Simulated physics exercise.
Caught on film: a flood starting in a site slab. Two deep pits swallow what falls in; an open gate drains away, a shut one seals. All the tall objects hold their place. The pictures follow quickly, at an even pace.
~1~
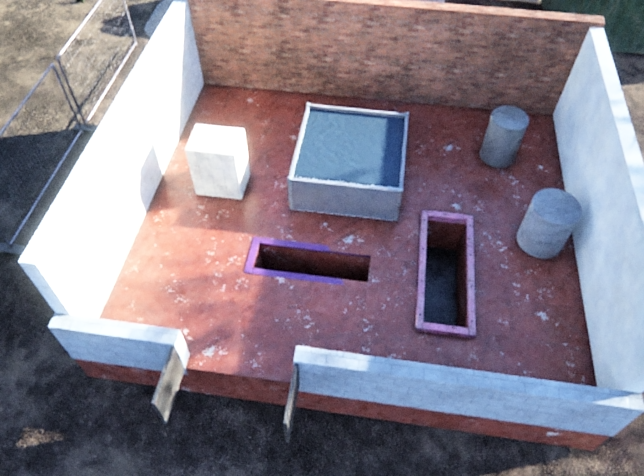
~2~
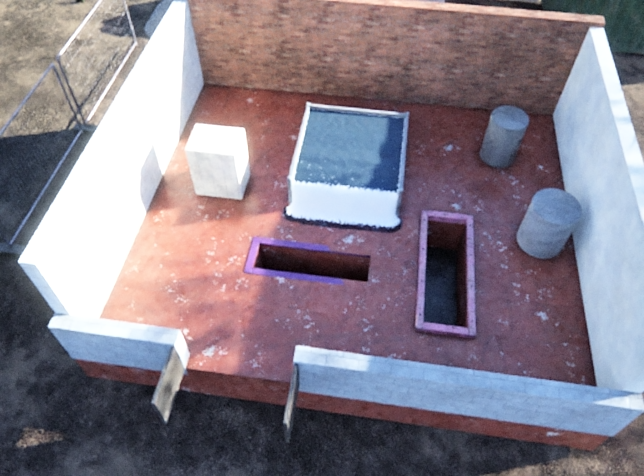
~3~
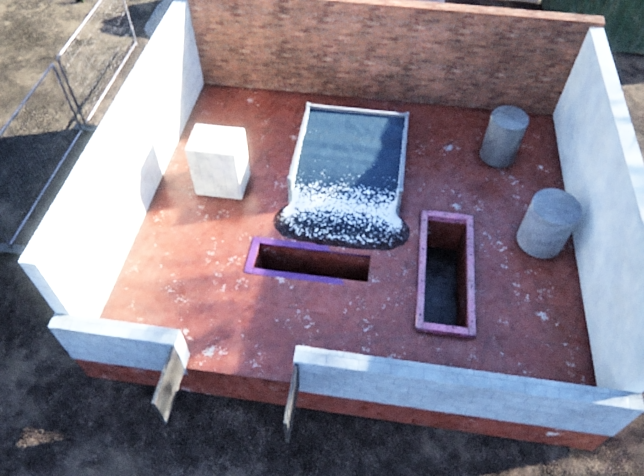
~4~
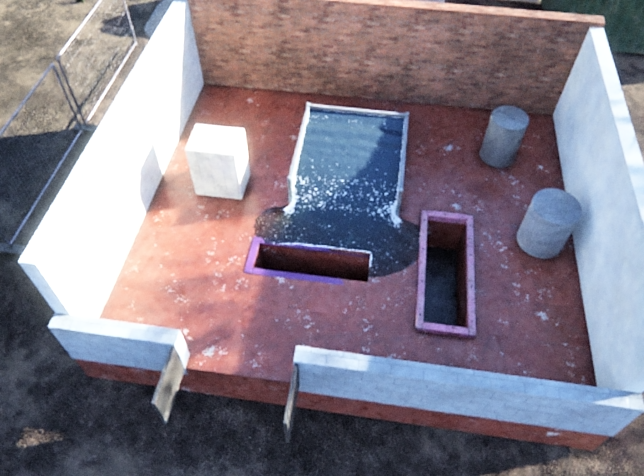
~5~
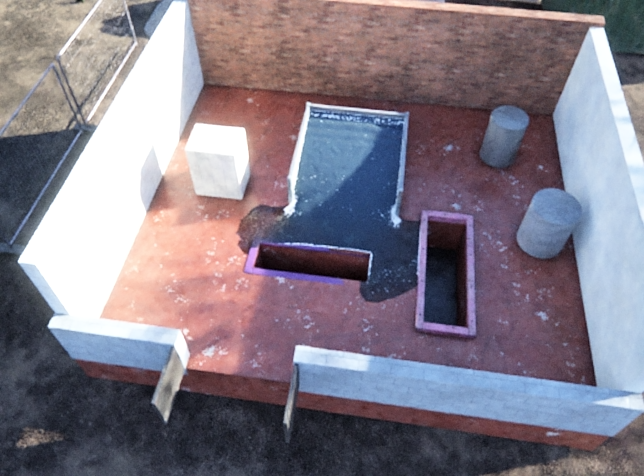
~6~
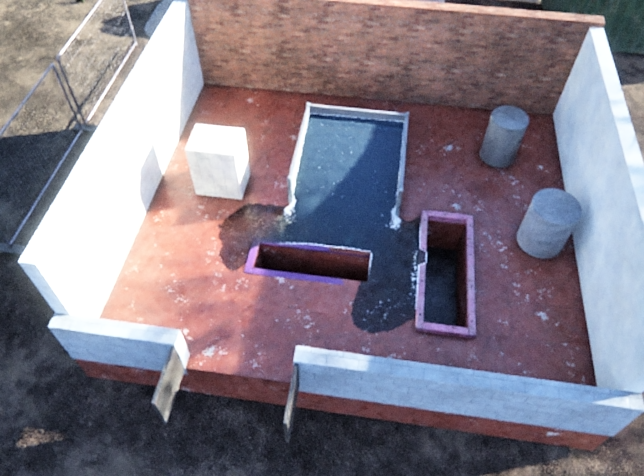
Open tank losing its front side on a walled red slab, dark water pouring out and spreading around two rimmed pits.
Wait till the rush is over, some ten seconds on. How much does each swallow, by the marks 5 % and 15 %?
One by one: The gate takes less than 5 %; the purple pit takes more than 15 %; the pink pit takes less than 5 %.
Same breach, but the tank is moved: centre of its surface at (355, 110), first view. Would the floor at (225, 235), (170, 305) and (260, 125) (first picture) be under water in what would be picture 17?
One after the other: Wet, under water, clear.
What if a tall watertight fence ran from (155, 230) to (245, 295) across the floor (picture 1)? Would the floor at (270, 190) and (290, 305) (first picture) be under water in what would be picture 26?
One after the other: Clear, under water.
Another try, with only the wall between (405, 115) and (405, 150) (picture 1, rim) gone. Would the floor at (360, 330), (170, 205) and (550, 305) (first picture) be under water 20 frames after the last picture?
In turn: Dry, clear, wet.
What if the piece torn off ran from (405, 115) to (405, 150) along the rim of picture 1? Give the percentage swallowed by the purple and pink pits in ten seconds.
Roughly, in per cent: Purple 2, pink 6.
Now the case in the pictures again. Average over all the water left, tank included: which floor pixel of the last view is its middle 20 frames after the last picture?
At about (344, 247).
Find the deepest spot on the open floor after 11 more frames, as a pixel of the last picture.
Near (387, 380).
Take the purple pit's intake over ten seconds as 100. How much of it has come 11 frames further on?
About 60 per cent.
A moment on, water covers 15 % of the floor; the gate 0 %, the purple pit 27 %, the pink pit 0 %.
Next, water covers 20 % of the floor; the gate 0 %, the purple pit 45 %, the pink pit 1 %.
Then, water covers 30 % of the floor; the gate 0 %, the purple pit 59 %, the pink pit 1 %.
Later, water covers 40 % of the floor; the gate 1 %, the purple pit 68 %, the pink pit 1 %.
In the end, water covers 45 % of the floor; the gate 2 %, the purple pit 73 %, the pink pit 1 %.
